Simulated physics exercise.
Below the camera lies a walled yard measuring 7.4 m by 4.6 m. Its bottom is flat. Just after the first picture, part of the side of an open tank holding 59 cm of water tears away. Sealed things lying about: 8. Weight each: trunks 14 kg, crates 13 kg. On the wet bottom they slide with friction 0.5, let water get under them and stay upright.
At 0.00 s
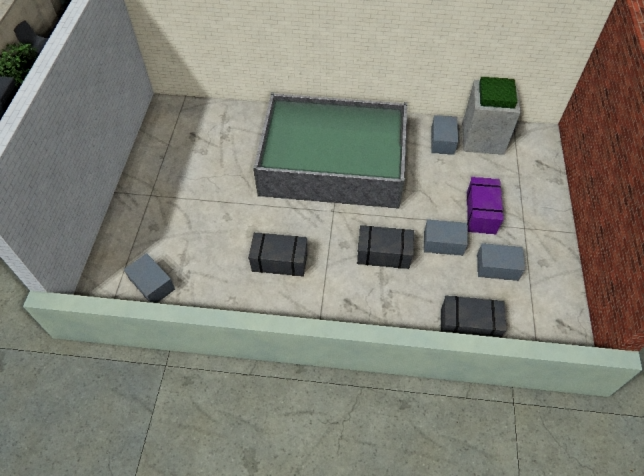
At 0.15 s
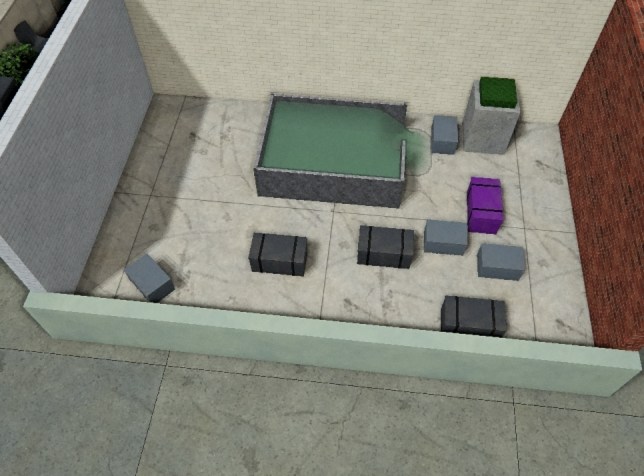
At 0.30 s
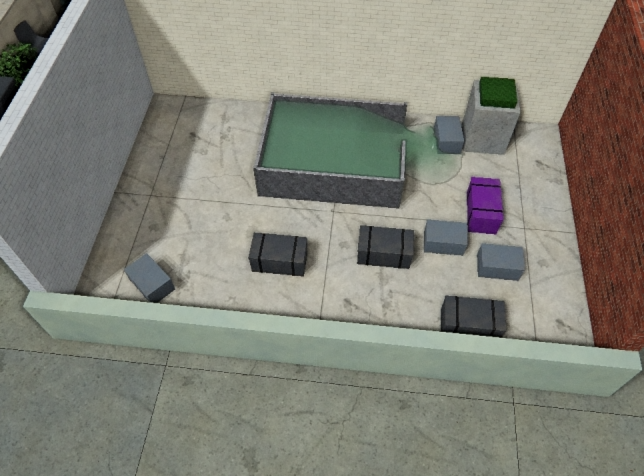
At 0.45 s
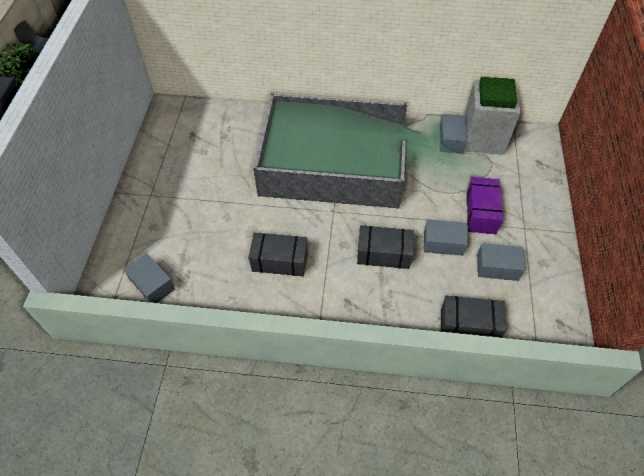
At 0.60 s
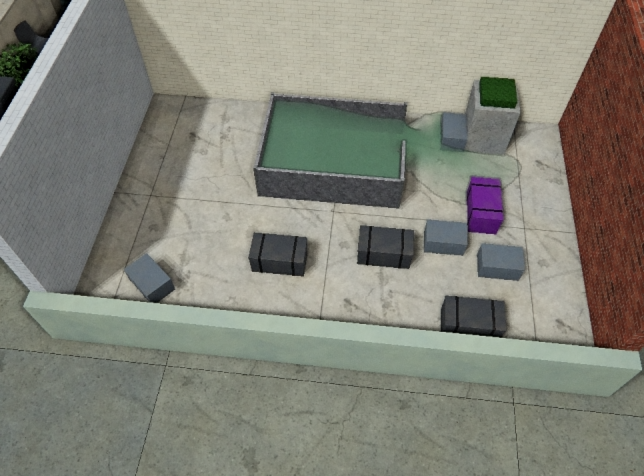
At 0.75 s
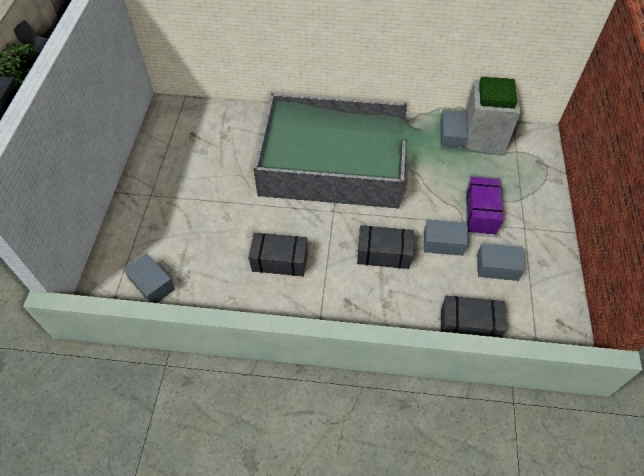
In a walled yard scattered with trunks and blocks, water pours through a gap in the right side of an open tank and spreads across the floor, nudging a gray block toward the planter while the purple trunk stays put.
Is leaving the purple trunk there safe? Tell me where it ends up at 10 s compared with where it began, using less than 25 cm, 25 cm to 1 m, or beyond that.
It ends over 1 m from where it began.
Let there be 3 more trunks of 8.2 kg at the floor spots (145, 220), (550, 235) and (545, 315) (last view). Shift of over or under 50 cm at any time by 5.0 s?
Within it, beyond it, beyond it.
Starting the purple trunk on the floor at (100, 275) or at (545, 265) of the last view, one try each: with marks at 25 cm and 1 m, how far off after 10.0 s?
In that order: It goes a modest distance; it goes a long way.
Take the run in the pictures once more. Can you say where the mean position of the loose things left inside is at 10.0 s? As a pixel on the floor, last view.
Near (291, 248).
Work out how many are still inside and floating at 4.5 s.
Of them, 4.
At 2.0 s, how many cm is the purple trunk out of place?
I'd guess some 40 cm by then.
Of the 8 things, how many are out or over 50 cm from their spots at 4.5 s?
The count is 4.
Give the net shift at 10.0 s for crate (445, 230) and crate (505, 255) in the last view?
In turn: 50 cm, 200 cm.
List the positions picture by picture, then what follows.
The first frame shows the purple trunk at (487, 198), on the bottom; 3.6 m2 under water; 0 of 8 have shifted.
The second frame shows the purple trunk at (487, 198) rests on the ground; water covers 4.0 m2; 0 of 8 have shifted.
The third frame shows the purple trunk at (487, 198) rests on the ground; 4.5 m2 under water; 1 of 8 have shifted.
The fourth frame shows the purple trunk at (487, 198) rests on the ground; water covers 5.3 m2; 1 of 8 have shifted.
The fifth frame shows the purple trunk at (487, 198), on the bottom; 5.9 m2 under water; 1 of 8 have shifted.
The sixth frame shows the purple trunk at (487, 198) rests on the ground; water covers 6.5 m2; 1 of 8 have shifted.
After 2.0 s the purple trunk is near (496, 217), 0.4 m from its start, aground; 1 afloat.
After 4.5 s the purple trunk is near (541, 300), 1.9 m from its start, afloat; 4 afloat.
After 7.0 s the purple trunk is near (354, 278), 2.5 m from its start, afloat; 4 afloat.
After 10.0 s the purple trunk is near (145, 220), 5.2 m from its start, afloat; 5 afloat.
